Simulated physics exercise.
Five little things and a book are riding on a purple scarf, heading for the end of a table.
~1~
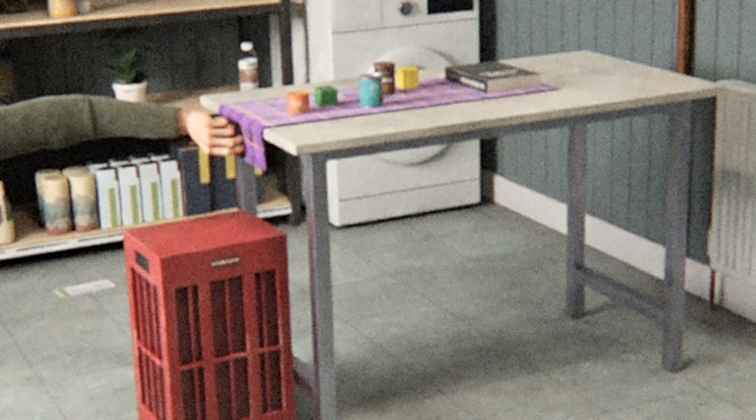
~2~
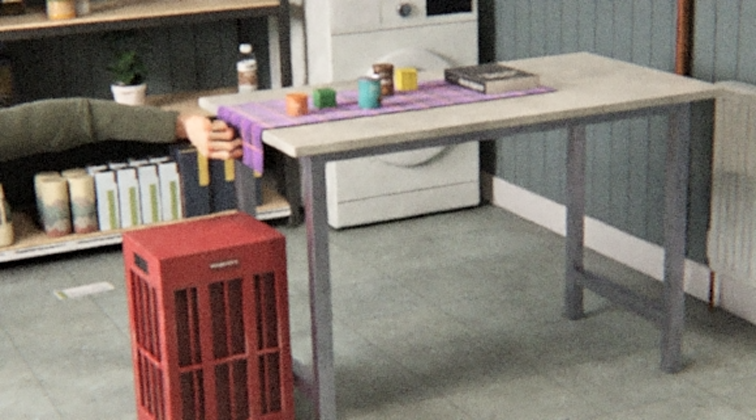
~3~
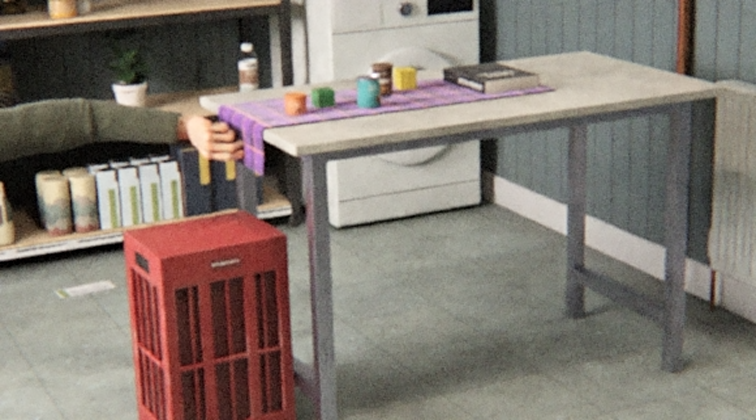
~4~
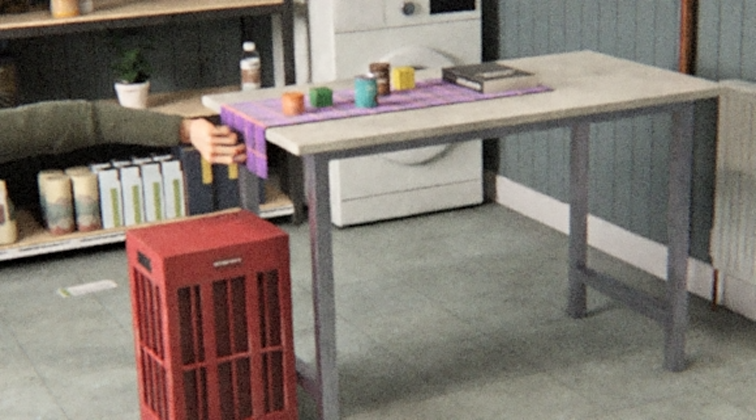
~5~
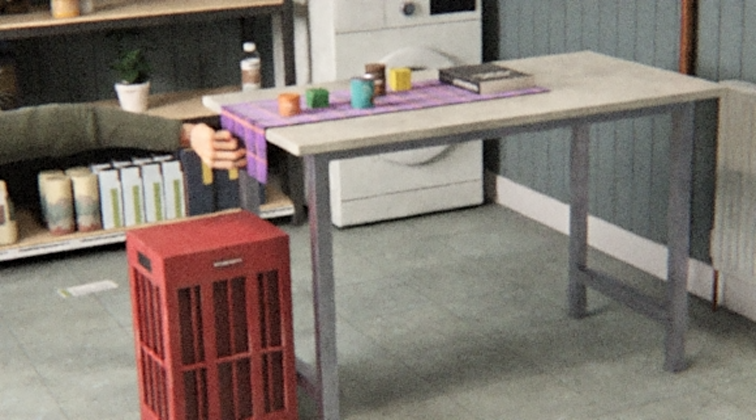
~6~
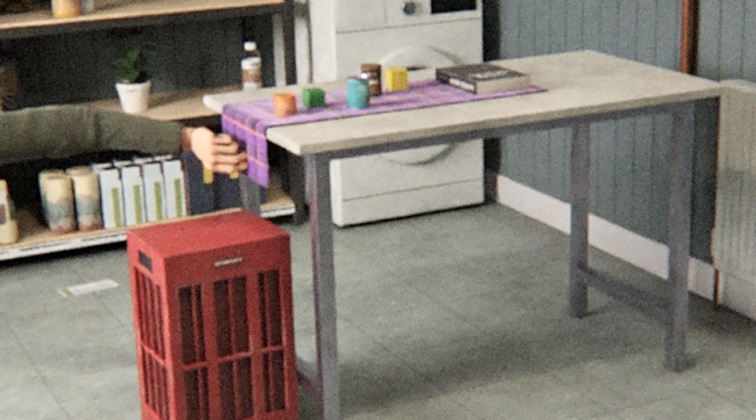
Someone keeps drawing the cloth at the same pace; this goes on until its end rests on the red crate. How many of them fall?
One comes down.
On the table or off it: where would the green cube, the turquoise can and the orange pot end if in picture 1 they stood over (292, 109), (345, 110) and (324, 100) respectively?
The green cube would end up off, the turquoise can would stay in place, the orange pot would stay in place.
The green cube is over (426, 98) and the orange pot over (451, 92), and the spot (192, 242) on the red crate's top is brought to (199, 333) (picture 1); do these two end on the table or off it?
The green cube stays aboard, and the orange pot stays aboard.
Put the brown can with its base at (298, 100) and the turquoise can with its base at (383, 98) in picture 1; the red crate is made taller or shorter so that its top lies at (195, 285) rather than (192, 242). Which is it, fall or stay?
Brown can is gone, turquoise can stays.
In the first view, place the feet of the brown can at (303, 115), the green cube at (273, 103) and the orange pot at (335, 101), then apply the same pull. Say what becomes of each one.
In the end the brown can is no longer on top, the green cube is no longer on top, and the orange pot is still on top.
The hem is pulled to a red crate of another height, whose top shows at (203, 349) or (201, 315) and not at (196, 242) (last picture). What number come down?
In that event, 4 and 4.
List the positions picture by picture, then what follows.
In the first picture, hem (266, 171); orange pot (298, 93); green cube (326, 88); turquoise can (371, 75); brown can (384, 63); yellow cube (408, 68); top of the crate (192, 242).
In the second picture, hem (263, 174); orange pot (297, 95).
In the third picture, hem (264, 176); green cube (323, 89).
In the fourth picture, hem (268, 180); turquoise can (366, 76); top of the crate (195, 242).
In the fifth picture, hem (267, 184); brown can (376, 65).
In the sixth picture, hem (269, 188); orange pot (285, 95); green cube (313, 89); turquoise can (358, 77); brown can (371, 65); yellow cube (397, 69).
Soon after, hem near (247, 201); all still up.
After that, hem on the crate; orange pot gone.
In the end, hem on the crate; orange pot gone. The table loses one.
